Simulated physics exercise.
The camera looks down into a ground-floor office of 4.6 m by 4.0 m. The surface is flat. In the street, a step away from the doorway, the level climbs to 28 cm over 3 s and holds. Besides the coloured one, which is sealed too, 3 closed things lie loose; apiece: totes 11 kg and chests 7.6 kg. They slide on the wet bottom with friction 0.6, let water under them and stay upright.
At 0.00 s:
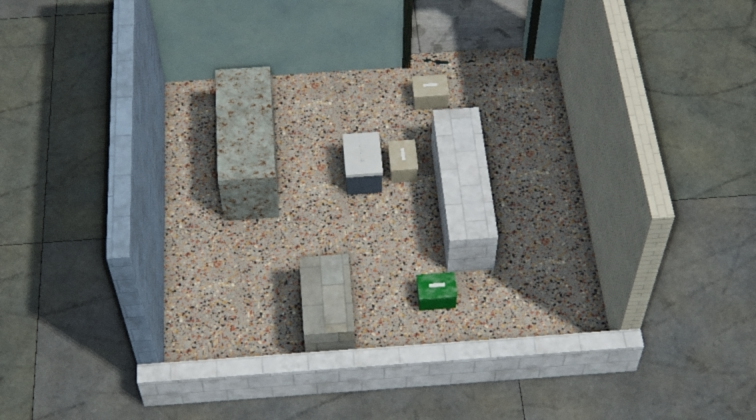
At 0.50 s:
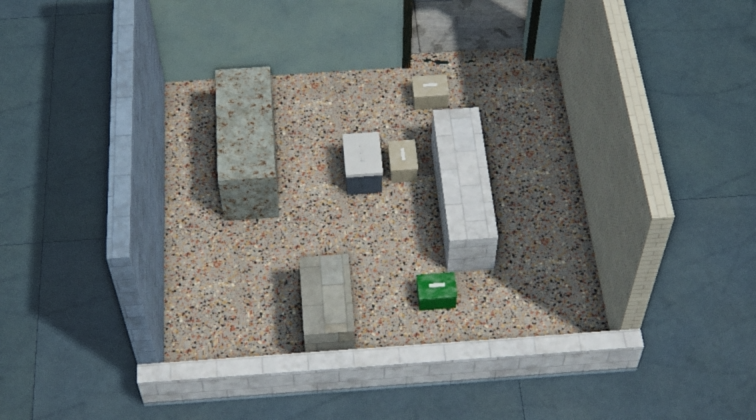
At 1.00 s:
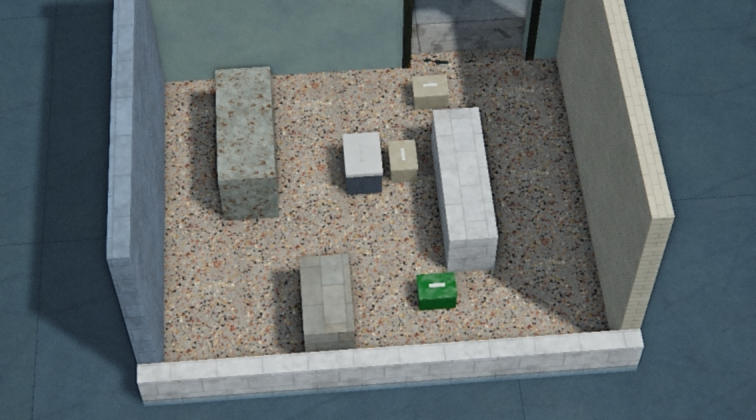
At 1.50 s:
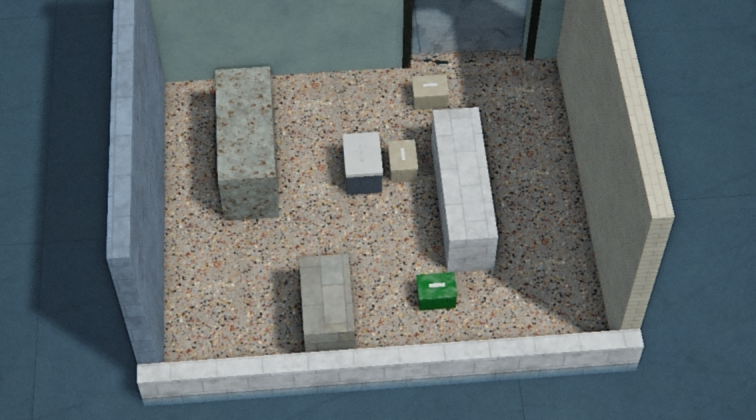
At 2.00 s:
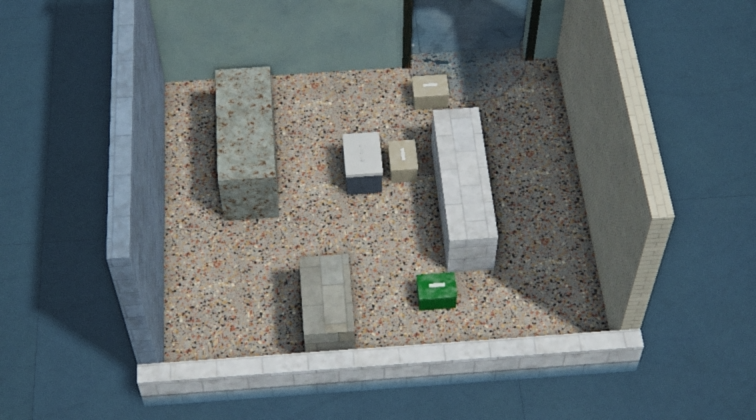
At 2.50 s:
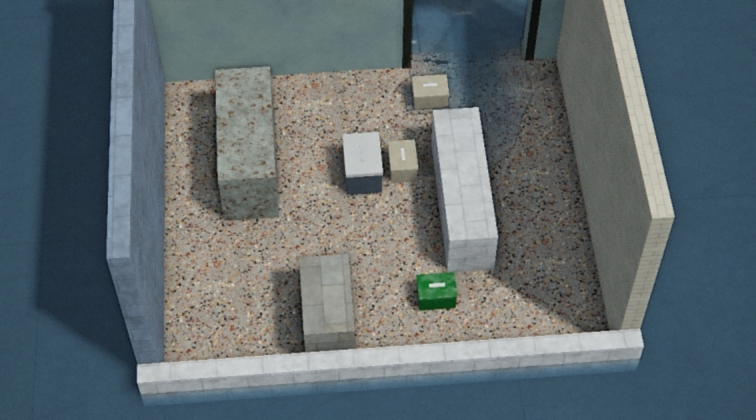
In a ground-floor office, water creeps in through the doorway while the green tote stays still.
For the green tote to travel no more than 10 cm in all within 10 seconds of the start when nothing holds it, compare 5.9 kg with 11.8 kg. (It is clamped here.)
I expect that neither load is enough.
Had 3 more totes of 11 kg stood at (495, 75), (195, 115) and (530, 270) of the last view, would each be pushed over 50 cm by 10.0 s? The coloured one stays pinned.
In that order: Past it, under, past it.
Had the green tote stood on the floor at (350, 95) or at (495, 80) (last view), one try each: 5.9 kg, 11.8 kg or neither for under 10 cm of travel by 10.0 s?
In that order: Neither is enough; neither holds.
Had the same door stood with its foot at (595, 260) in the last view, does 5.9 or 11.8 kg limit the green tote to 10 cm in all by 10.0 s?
Then neither load is enough.
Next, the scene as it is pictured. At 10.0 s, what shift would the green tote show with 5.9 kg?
About 30 cm.
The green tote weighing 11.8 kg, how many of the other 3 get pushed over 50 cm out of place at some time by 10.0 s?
2 of them.
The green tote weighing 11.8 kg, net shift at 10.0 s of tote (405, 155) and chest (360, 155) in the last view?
In turn: 40 cm, 250 cm.
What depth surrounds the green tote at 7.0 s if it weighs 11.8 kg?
About 8 cm.
After 3.5 s the green tote would be 0 cm from its start with 5.9 kg and 0 cm from its start with 11.8 kg; 0 cm of water round it then.
After 4.5 s the green tote would be 0 cm from its start with 5.9 kg and 0 cm from its start with 11.8 kg; 0 cm of water round it then.
After 7.0 s the green tote would be 31 cm from its start with 5.9 kg and 1 cm from its start with 11.8 kg; 8 cm of water round it then.
After 10.0 s the green tote would be 27 cm from its start with 5.9 kg and 95 cm from its start with 11.8 kg; 14 cm of water round it then.
